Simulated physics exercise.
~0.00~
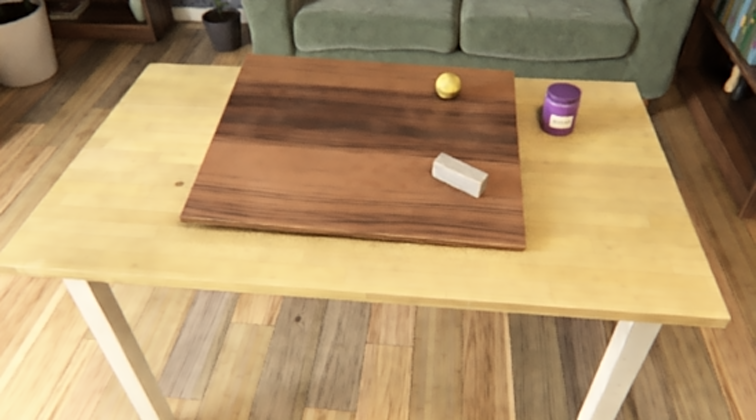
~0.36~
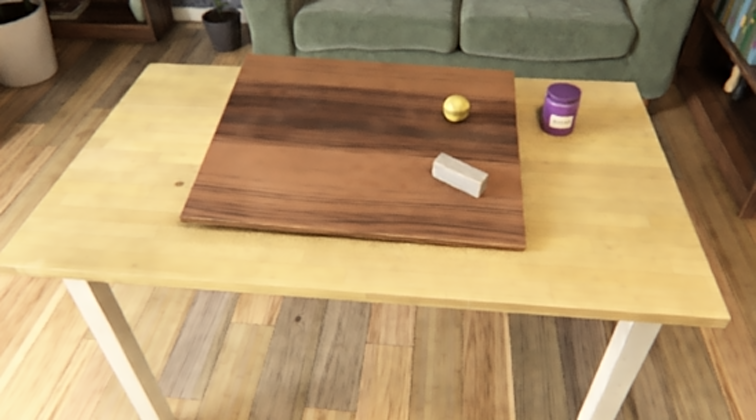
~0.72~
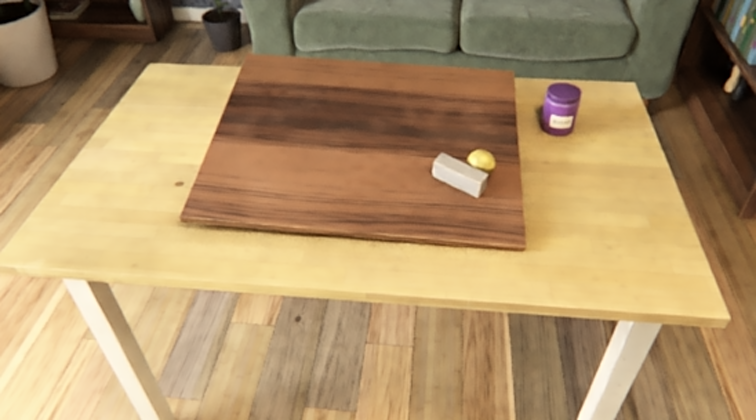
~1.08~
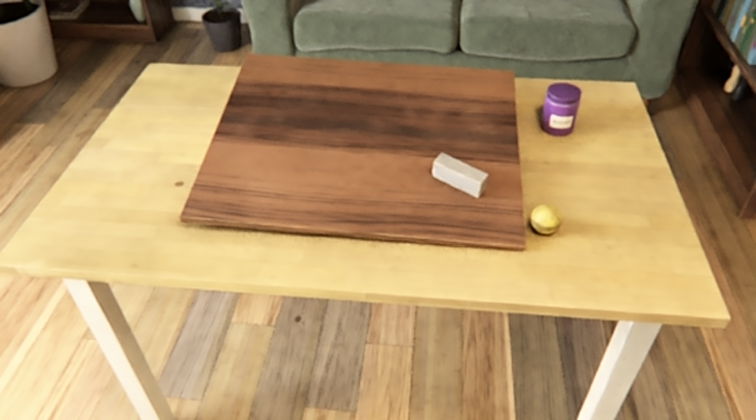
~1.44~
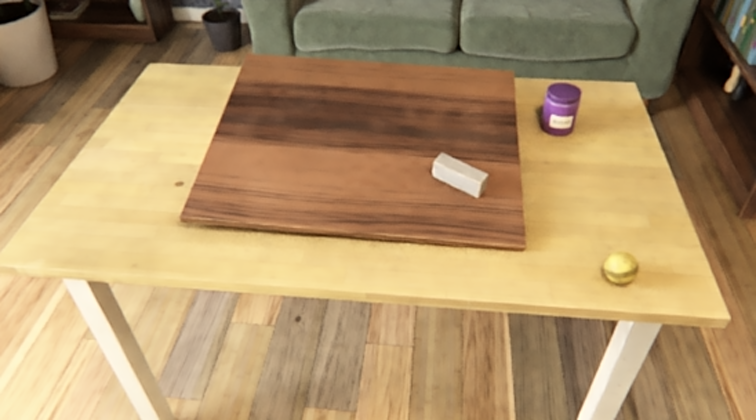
In a living room, a dark wooden board lies on a pale yellow table in front of a green sofa, with a light block resting on it and a purple jar standing to its right. A shiny yellow ball sits near the far edge of the board, toward the right. It moves slowly toward the viewer at first, then passes close by the right end of the block. Next it leaves the board over the right edge, near the front corner, and continues across the tabletop. It ends near the table's front right corner, while the block and jar stay put.
